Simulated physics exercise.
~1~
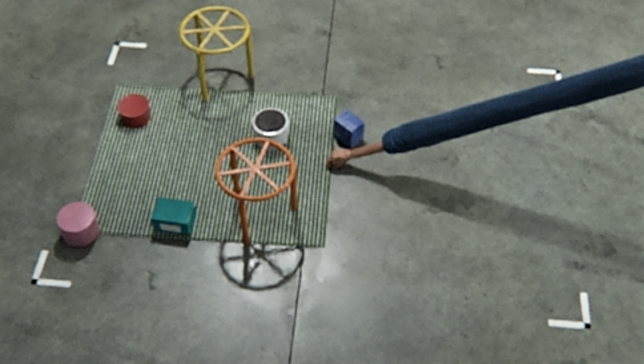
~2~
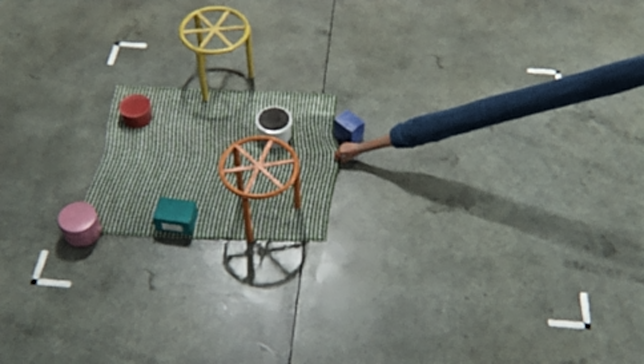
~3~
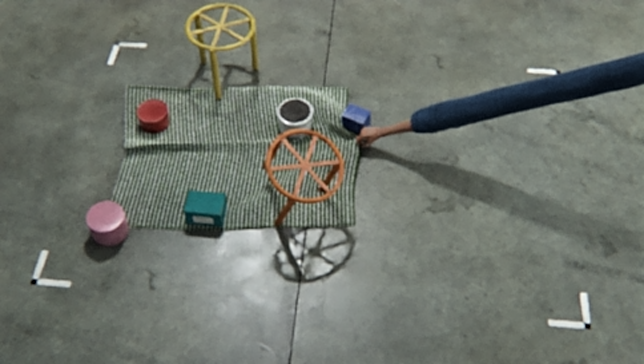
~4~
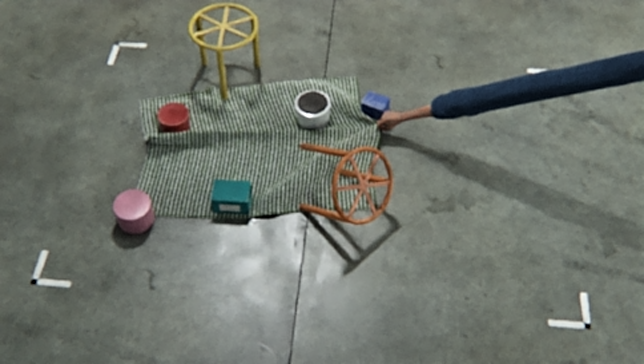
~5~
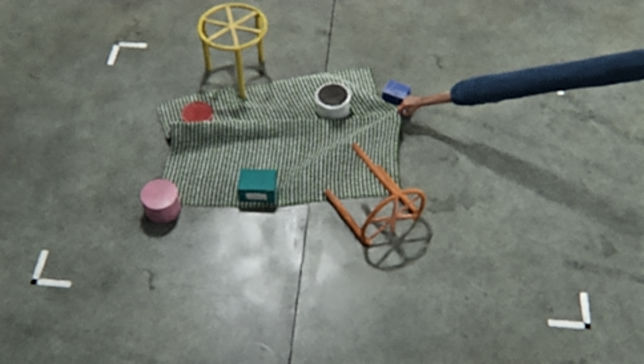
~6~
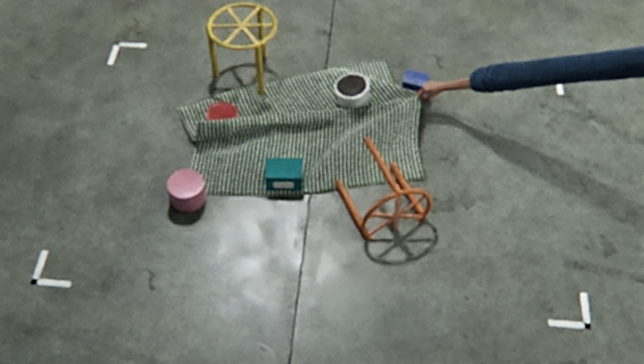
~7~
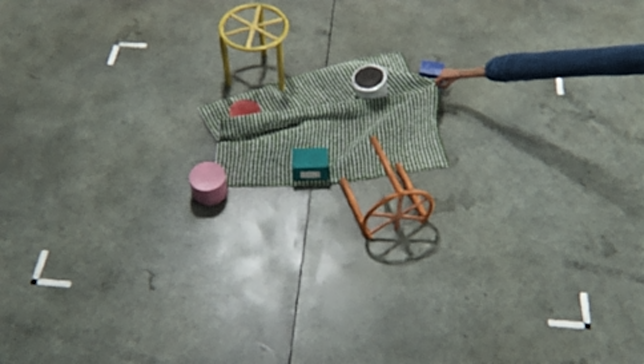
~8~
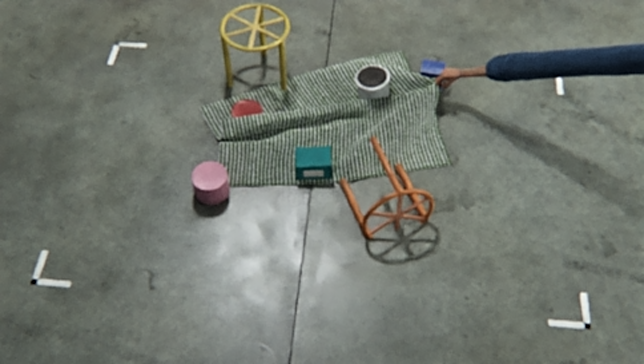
A hand dragged a striped rug to the right across the floor, carrying the containers along as the fabric wrinkled, while the orange stool tipped over and ended up lying on its side and the yellow stool stayed standing.
